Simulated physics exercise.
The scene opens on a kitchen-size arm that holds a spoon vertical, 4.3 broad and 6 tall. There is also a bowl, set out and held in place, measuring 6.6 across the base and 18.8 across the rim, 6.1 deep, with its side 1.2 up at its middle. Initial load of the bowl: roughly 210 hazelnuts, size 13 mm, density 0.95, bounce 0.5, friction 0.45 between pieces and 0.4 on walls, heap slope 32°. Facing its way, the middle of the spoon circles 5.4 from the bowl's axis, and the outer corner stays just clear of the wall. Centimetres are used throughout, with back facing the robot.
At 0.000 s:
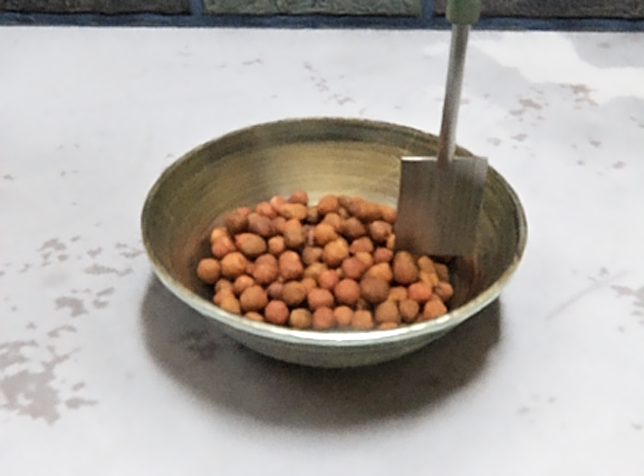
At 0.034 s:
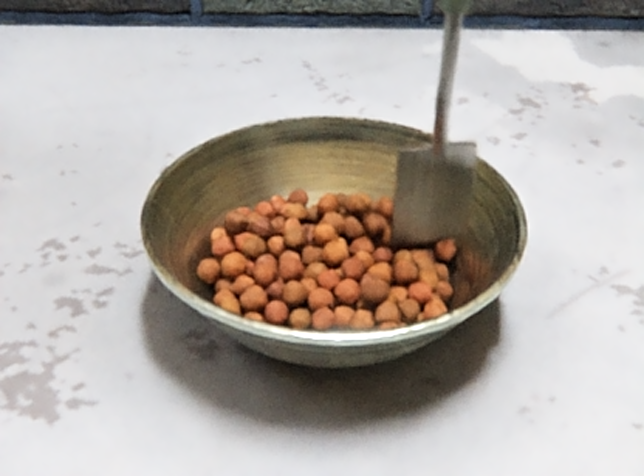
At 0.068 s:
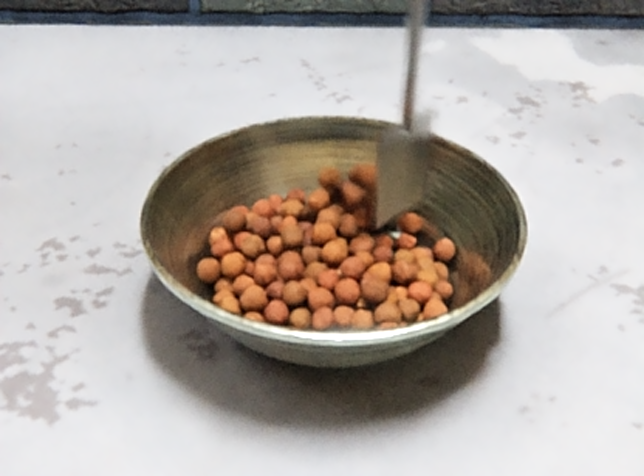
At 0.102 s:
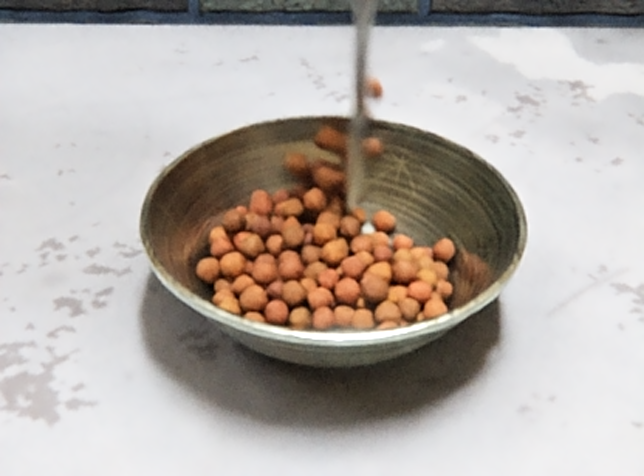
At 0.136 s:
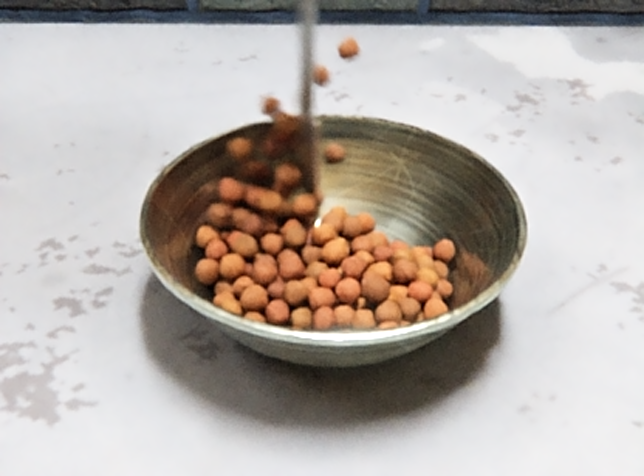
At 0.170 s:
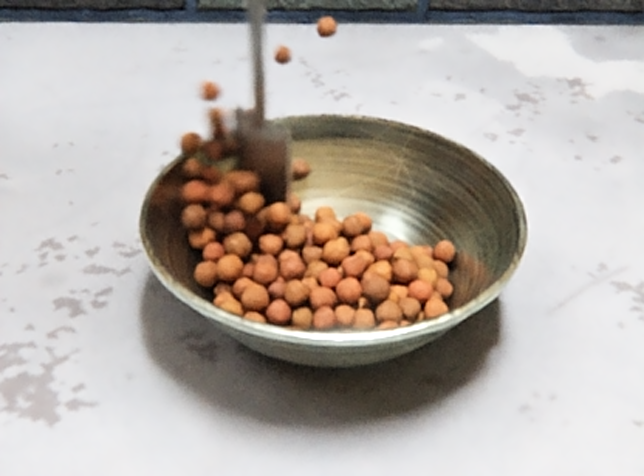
A metal spatula sweeps leftward through a bowl of brown nuts, tossing some into the air.
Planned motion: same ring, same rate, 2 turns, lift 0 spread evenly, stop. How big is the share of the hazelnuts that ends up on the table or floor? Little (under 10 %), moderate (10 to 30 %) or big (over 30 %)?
Big.
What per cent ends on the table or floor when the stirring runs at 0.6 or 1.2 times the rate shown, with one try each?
First try close to 15, second close to 40, in per cent.
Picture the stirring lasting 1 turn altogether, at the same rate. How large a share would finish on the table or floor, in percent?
Close to 25 in a hundred.
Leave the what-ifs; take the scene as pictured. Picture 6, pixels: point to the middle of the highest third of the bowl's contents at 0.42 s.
The upper third is centred close to (436, 207).
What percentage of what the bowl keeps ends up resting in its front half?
45 %.
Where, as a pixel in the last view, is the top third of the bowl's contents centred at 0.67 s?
The centre lies near (297, 279) in the last picture.
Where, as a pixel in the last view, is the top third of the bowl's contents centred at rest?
Estimated centre: (362, 247).
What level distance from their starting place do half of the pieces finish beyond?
Near 6 cm.
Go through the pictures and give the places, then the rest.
Spoon neck at (448, 131), 0° round; upper third of the load around (329, 259), from x 210 to 445, top at y 200; 210 in the bowl, in the first frame.
Spoon neck at (442, 118), 13° round; upper third of the load around (328, 257), from x 210 to 445, top at y 200, in the second frame.
Spoon neck at (410, 95), 43° round; upper third of the load around (335, 248), from x 210 to 445, top at y 150, in the third frame.
Spoon neck at (361, 81), 74° round; upper third of the load around (327, 246), from x 210 to 445, top at y 90, in the fourth frame.
Spoon neck at (307, 80), 104° round; upper third of the load around (293, 233), from x 210 to 445, top at y 50; 208 in the bowl, 2 in flight or on the tool, in the fifth frame.
Spoon neck at (259, 92), 135° round; upper third of the load around (266, 232), from x 190 to 445, top at y 30; 207 in the bowl, 3 in flight or on the tool, in the sixth frame.
After 0.42 s, 2° round, highest piece 9 above the table; 166 in the bowl, 19 on the table or floor, 25 in flight or on the tool.
After 0.67 s, 229° round, highest piece 8 above the table; 140 in the bowl, 64 on the table or floor, 6 in flight or on the tool.
After 1.00 s, 0° round, highest piece 4 above the table; 132 in the bowl, 78 on the table or floor.
After 1.70 s, 0° round, highest piece 3 above the table; 132 in the bowl, 78 on the table or floor.
At rest, 132 in the bowl, 78 on the table or floor. That is 37 % on the table or floor.
